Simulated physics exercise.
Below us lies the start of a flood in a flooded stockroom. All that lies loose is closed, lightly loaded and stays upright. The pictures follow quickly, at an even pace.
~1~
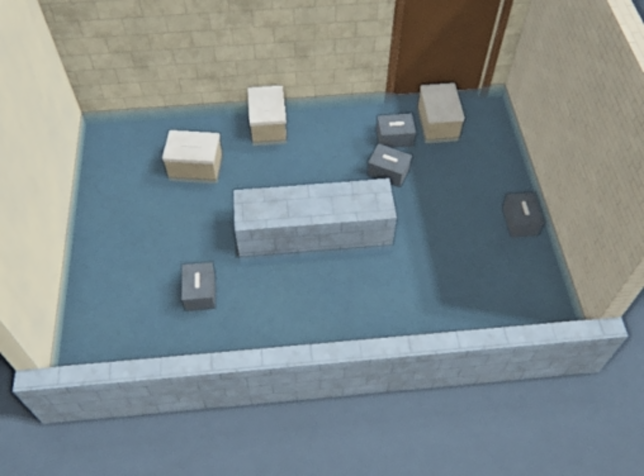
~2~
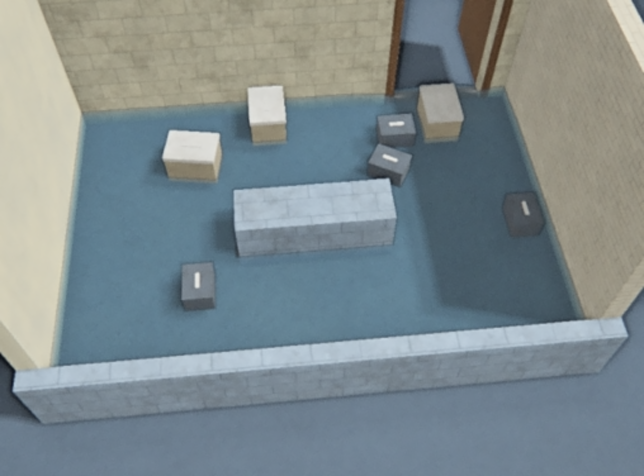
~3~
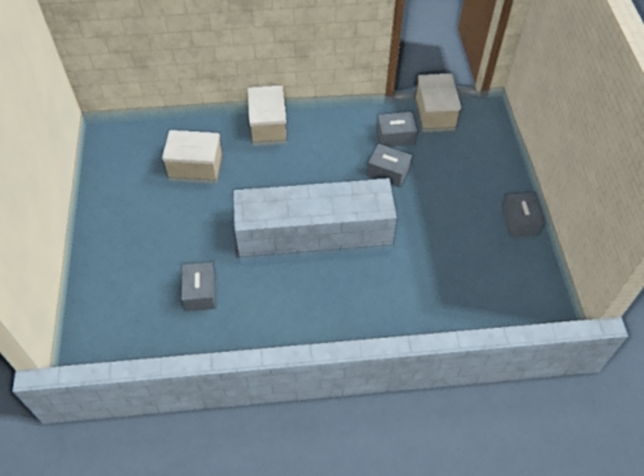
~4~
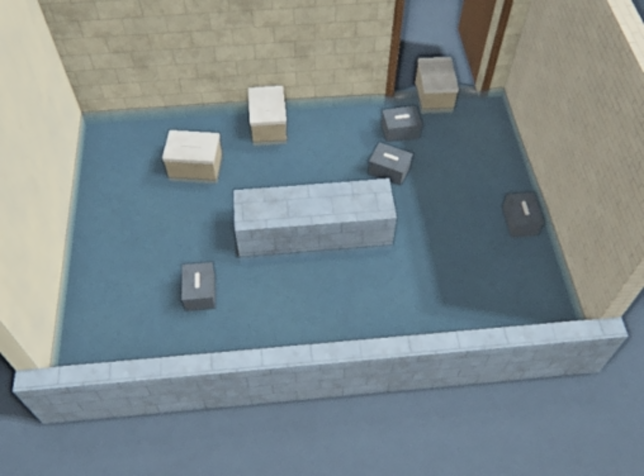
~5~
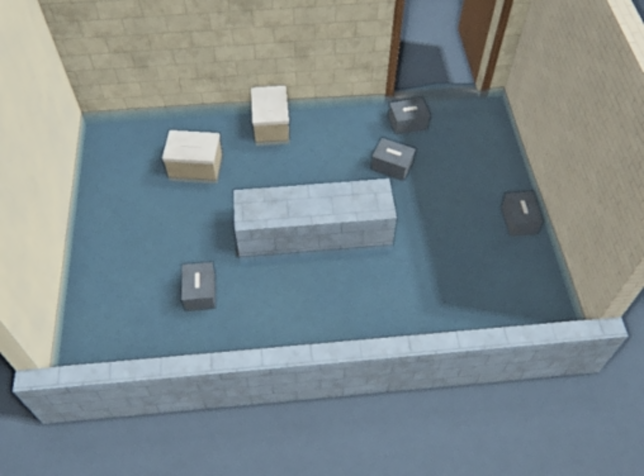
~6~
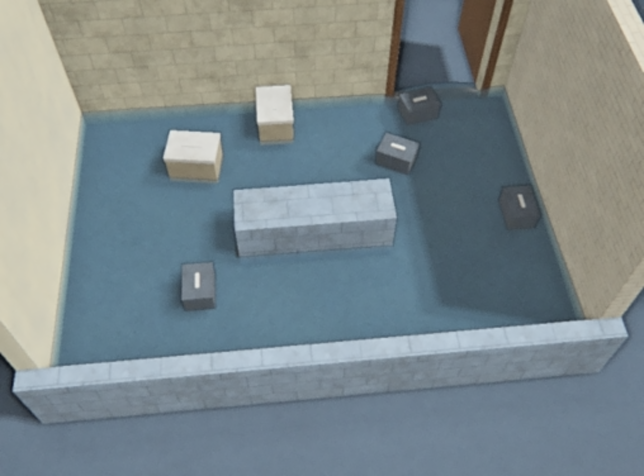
In a flooded stockroom, a brown door at the back opened, and the nearest pale box drifted out through the gap, while the dark totes near it floated slowly toward the doorway behind it.
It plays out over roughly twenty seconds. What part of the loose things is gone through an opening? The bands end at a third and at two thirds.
Share: Two thirds or above.
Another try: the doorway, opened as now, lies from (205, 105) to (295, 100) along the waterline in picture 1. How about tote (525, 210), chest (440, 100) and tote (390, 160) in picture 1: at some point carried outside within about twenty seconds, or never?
In that order: Inside, gone, gone.
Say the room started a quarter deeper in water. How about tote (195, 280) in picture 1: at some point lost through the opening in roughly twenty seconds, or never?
For that one: Still in.
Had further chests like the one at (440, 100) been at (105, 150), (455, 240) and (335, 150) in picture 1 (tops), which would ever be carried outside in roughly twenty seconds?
One after the other: Kept in, through, yes.
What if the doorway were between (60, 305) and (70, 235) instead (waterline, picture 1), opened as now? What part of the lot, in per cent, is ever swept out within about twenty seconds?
Close to 30 %.
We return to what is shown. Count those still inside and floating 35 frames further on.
I count 1.
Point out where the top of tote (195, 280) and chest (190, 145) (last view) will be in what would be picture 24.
Near (229, 266) and (302, 122).
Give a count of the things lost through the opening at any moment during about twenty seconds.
It comes to 6.
A moment on, 2 of 7 are out; 5 afloat.
Next, 5 of 7 are out; 2 afloat.
Later, 6 of 7 are out; 1 afloat.
In the end, 6 of 7 are out; 1 afloat.
